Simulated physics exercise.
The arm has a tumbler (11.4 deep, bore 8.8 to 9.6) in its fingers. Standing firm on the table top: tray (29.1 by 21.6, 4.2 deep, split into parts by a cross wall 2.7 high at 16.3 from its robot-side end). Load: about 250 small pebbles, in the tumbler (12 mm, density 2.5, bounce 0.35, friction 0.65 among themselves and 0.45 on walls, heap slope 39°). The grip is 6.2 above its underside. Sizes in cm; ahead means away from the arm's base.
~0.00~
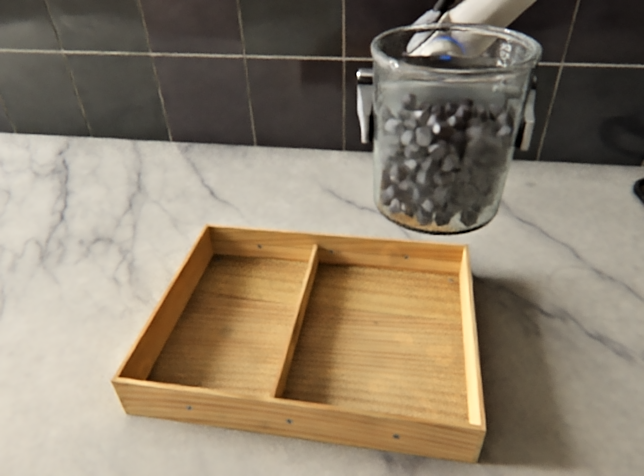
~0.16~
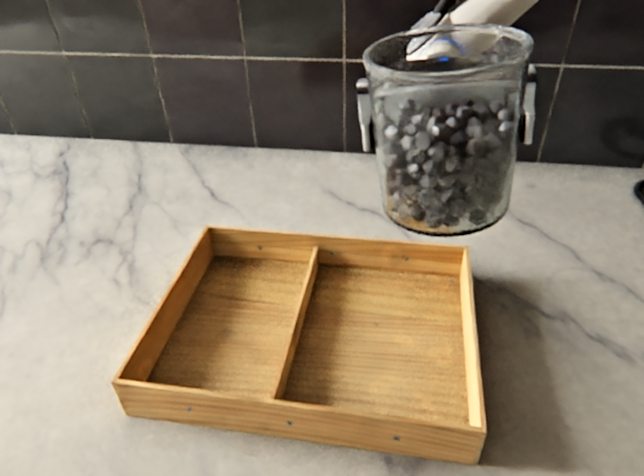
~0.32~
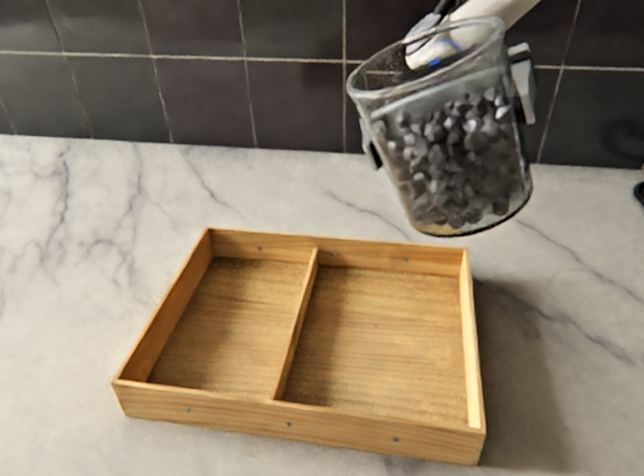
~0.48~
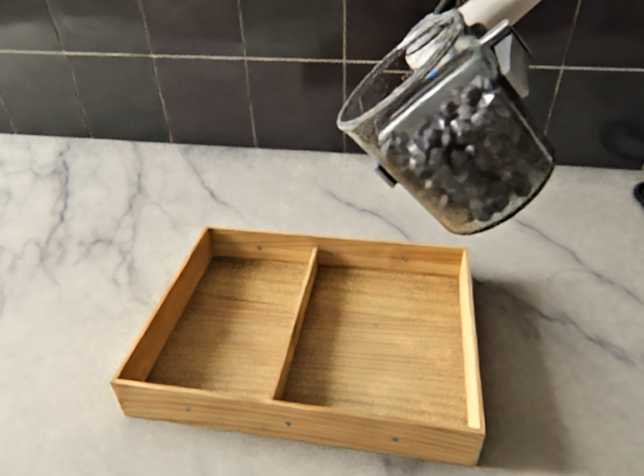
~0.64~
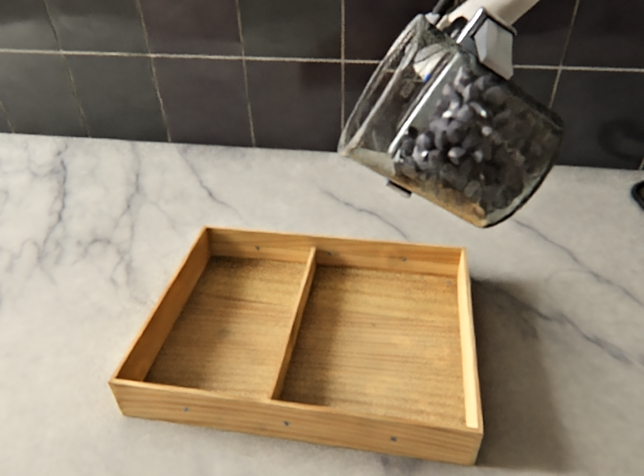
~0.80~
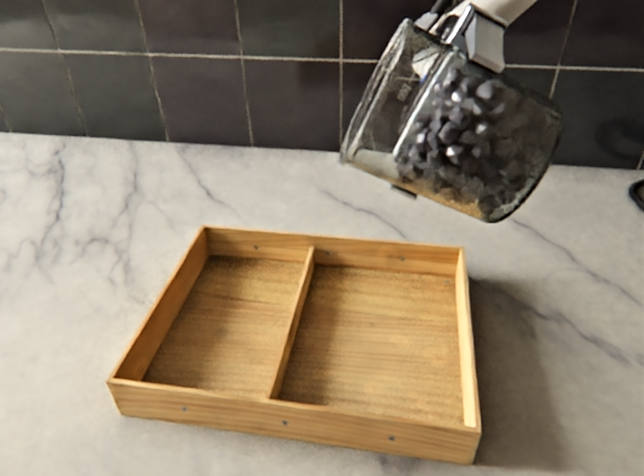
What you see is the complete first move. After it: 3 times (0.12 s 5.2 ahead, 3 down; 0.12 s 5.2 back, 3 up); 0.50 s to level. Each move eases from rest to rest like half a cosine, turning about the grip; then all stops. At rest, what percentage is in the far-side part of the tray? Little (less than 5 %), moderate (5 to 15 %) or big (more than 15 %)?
In the far-side part of the tray the share is moderate, 5 to 15 %.
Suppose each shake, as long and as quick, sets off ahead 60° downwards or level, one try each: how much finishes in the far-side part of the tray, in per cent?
Some 5 and 25 per cent.
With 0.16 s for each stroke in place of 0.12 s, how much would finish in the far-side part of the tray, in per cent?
In that case some 0 per cent.
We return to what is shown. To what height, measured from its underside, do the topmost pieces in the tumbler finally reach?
Some 9.0 cm.
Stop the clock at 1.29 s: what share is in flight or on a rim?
Roughly 2 per cent.
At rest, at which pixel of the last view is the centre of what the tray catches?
Around (252, 328).
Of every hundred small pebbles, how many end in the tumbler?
Roughly 85 per cent.
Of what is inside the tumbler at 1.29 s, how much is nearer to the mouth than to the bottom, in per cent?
Roughly 30 per cent.
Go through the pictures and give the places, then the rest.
The first picture shows tumbler middle at (443, 132), level; upper third of the load around (442, 128), from x 385 to 505, top at y 95; 251 in the tumbler.
The second picture shows tumbler middle at (445, 133), tilted 6° forward; upper third of the load around (451, 129), from x 385 to 505, top at y 100.
The third picture shows tumbler middle at (447, 134), tilted 23° forward; upper third of the load around (462, 128), from x 385 to 515, top at y 90.
The fourth picture shows tumbler middle at (449, 133), tilted 43° forward; upper third of the load around (476, 123), from x 390 to 535, top at y 80.
The fifth picture shows tumbler middle at (449, 131), tilted 60° forward; upper third of the load around (480, 114), from x 395 to 540, top at y 75.
The sixth picture shows tumbler middle at (447, 130), tilted 66° forward; upper third of the load around (478, 111), from x 395 to 540, top at y 75; 251 in the tumbler.
By 1.29 s, tilted 66° forward, highest piece 25 above the table; 226 in the tumbler, 13 in the far-side part, 4 in the robot-side part, 2 on the table or floor, 6 in flight or on a rim.
By 1.78 s, tilted 32° forward, highest piece 25 above the table; 217 in the tumbler, 18 in the far-side part, 14 in the robot-side part, 2 on the table or floor.
By 2.22 s, level, highest piece 26 above the table; 217 in the tumbler, 19 in the far-side part, 13 in the robot-side part, 2 on the table or floor.
By 3.27 s, level, highest piece 26 above the table; 217 in the tumbler, 19 in the far-side part, 13 in the robot-side part, 2 on the table or floor.
Final count, 217 in the tumbler, 19 in the far-side part, 13 in the robot-side part, 2 on the table or floor. That is 8 % in the far-side part of the tray.
